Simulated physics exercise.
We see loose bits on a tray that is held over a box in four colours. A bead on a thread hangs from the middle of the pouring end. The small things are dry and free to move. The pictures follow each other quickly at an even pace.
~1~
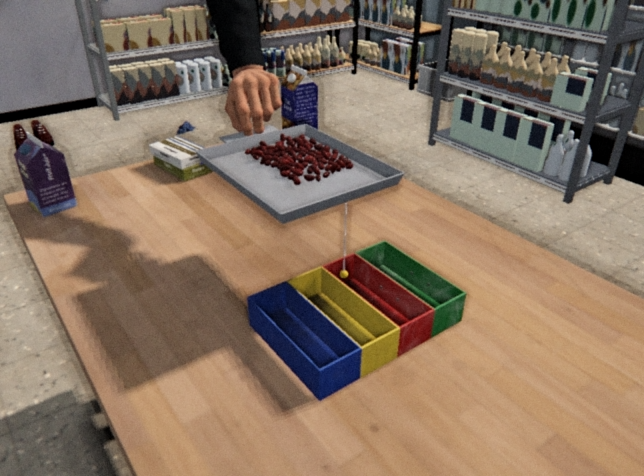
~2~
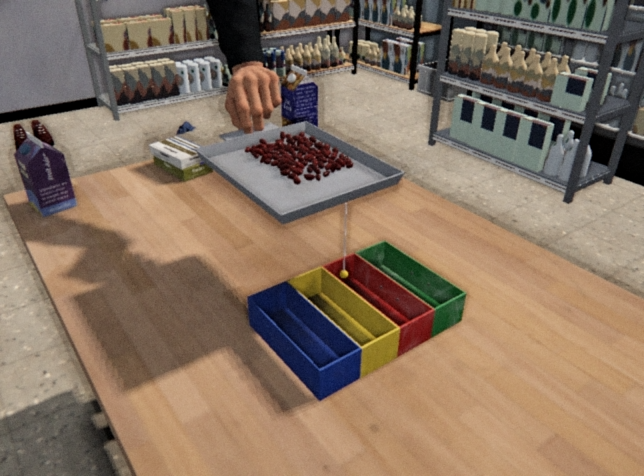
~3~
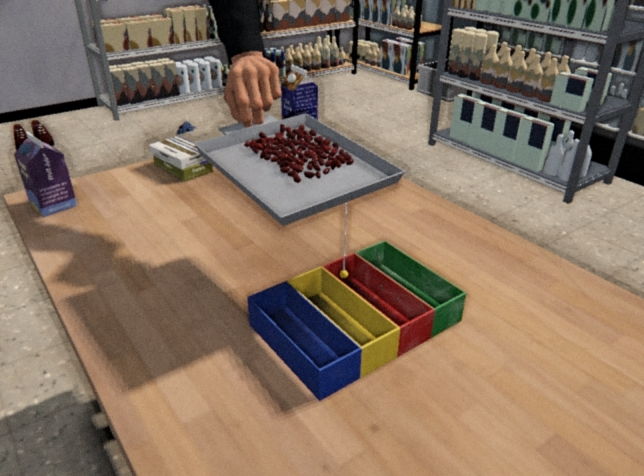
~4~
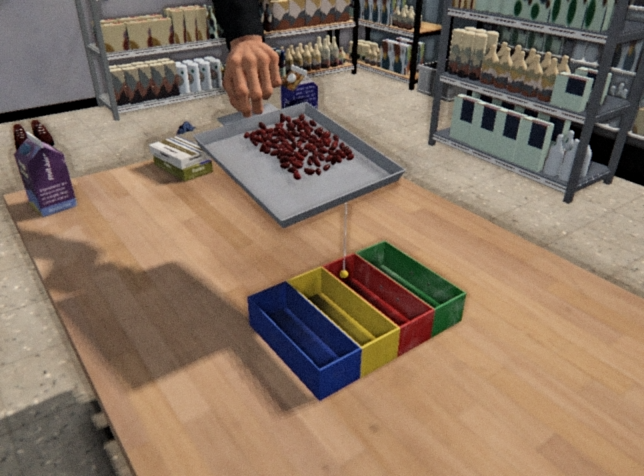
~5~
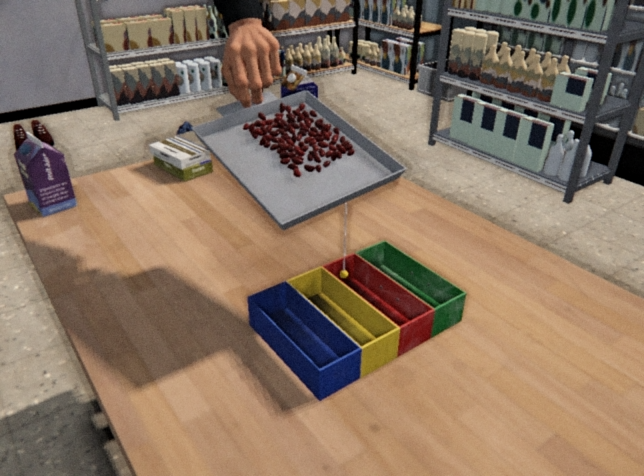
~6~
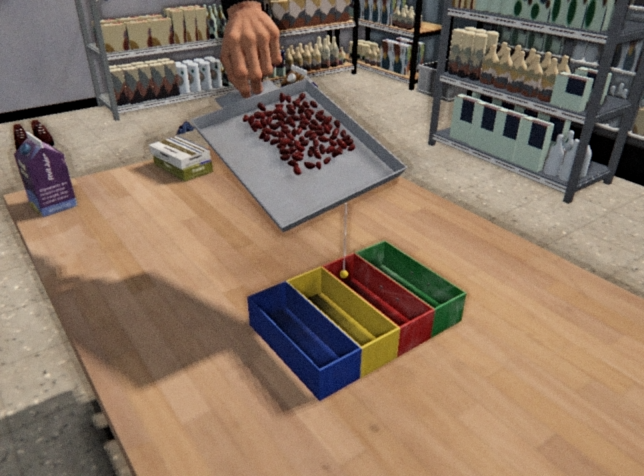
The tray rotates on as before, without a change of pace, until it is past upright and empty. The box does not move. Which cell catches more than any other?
Most goes to the blue cell.
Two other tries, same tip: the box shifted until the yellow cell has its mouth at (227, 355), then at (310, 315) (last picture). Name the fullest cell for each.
First green, then yellow.
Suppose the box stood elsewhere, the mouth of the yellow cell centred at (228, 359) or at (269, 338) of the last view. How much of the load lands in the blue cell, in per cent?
Roughly 0 per cent, and 0 per cent.
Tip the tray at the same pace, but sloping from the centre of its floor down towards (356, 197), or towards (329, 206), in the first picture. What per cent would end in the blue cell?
About 0 and 40 per cent.
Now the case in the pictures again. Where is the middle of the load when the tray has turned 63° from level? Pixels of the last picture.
Roughly at (304, 206).
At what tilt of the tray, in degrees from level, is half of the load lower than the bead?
At some 95 degrees.
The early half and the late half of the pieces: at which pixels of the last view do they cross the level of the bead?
First near (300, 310), later near (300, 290).
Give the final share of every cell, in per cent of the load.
About: Blue cell 70, yellow cell 30, red cell 0, green cell 0 per cent.
Just after the last frame, tray tipped steeply; almost all on the tray; about a tenth falling or outside the box.
A moment on, tray tipped past a quarter turn; roughly a third on the tray; roughly half in the blue cell; about a tenth in the yellow cell; about a tenth falling or outside the box.
Further on, tray tipped past a quarter turn; roughly two thirds in the blue cell; roughly a quarter in the yellow cell; just a few falling or outside the box.
When it is over, tray tipped past a quarter turn; roughly two thirds in the blue cell; roughly a quarter in the yellow cell; not one in the red cell; not one in the green cell; just a few outside the box.
